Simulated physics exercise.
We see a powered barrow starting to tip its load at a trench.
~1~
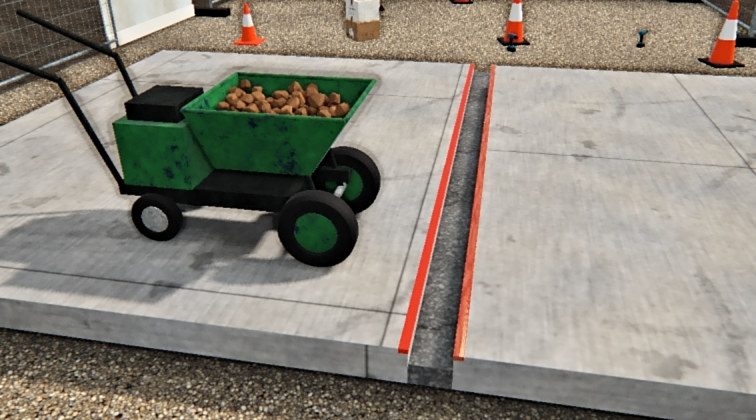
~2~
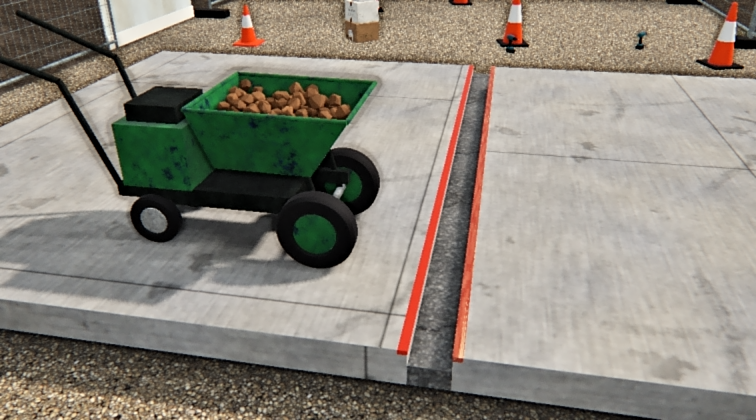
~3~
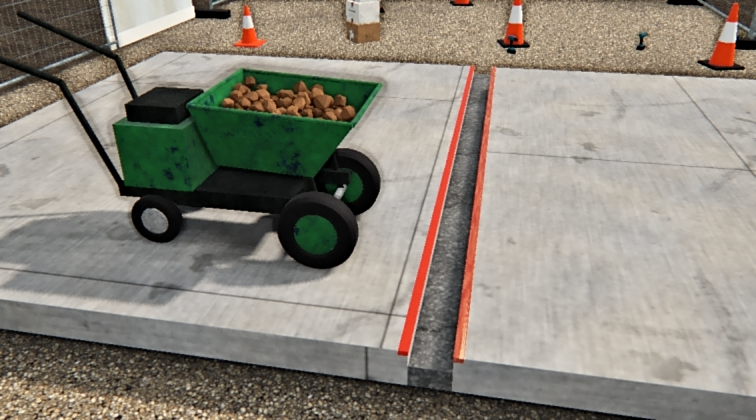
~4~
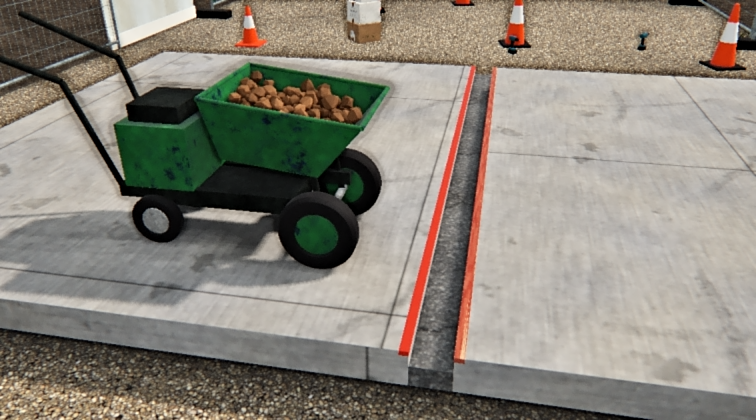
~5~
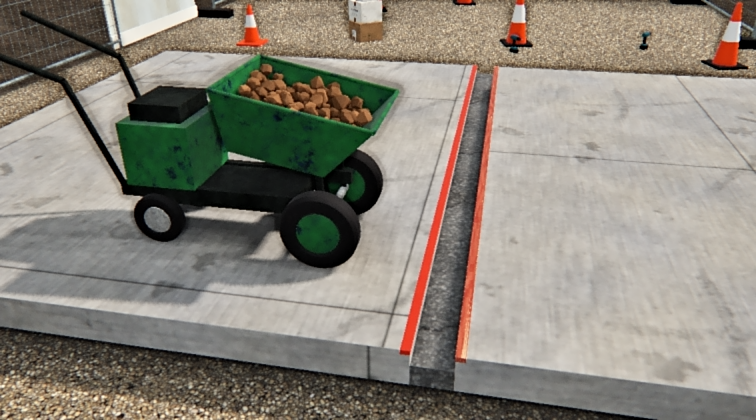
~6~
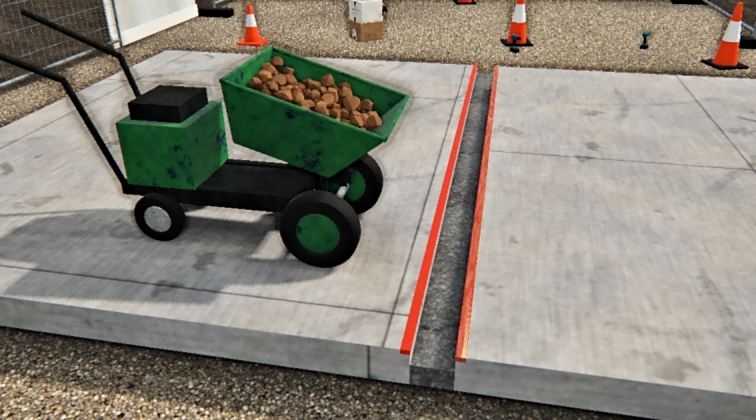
Green powered barrow loaded with brown clods standing on a concrete slab, its skip slowly tilting rightward beside a red-edged trench.
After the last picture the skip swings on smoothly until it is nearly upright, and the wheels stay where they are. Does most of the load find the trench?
Between the edges lies under half of the load.
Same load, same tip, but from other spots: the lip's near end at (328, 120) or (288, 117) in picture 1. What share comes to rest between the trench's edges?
In turn 40 and 30 in a hundred.
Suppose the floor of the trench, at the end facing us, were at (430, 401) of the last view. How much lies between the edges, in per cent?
Roughly 50 in a hundred.
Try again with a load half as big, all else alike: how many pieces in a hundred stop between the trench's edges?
Close to 50 per cent.
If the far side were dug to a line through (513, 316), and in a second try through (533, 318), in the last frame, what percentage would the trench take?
In turn 70 and 80 in a hundred.
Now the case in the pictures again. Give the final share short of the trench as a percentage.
It comes to 0 per cent or so.
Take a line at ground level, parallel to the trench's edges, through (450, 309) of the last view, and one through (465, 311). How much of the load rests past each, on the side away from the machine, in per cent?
About 60 and 50 per cent.
Just after the last frame, skip tipped steeply; every one in the skip.
A moment on, skip tipped right over; the larger part in the skip; about a tenth in or heaped over the trench; about a tenth beyond it; just a few falling.
Further on, skip tipped right over; roughly a quarter in the skip; roughly a quarter in or heaped over the trench; roughly half beyond it.
When it is over, skip tipped right over; roughly a quarter in the skip; roughly a quarter in or heaped over the trench; roughly half beyond it.
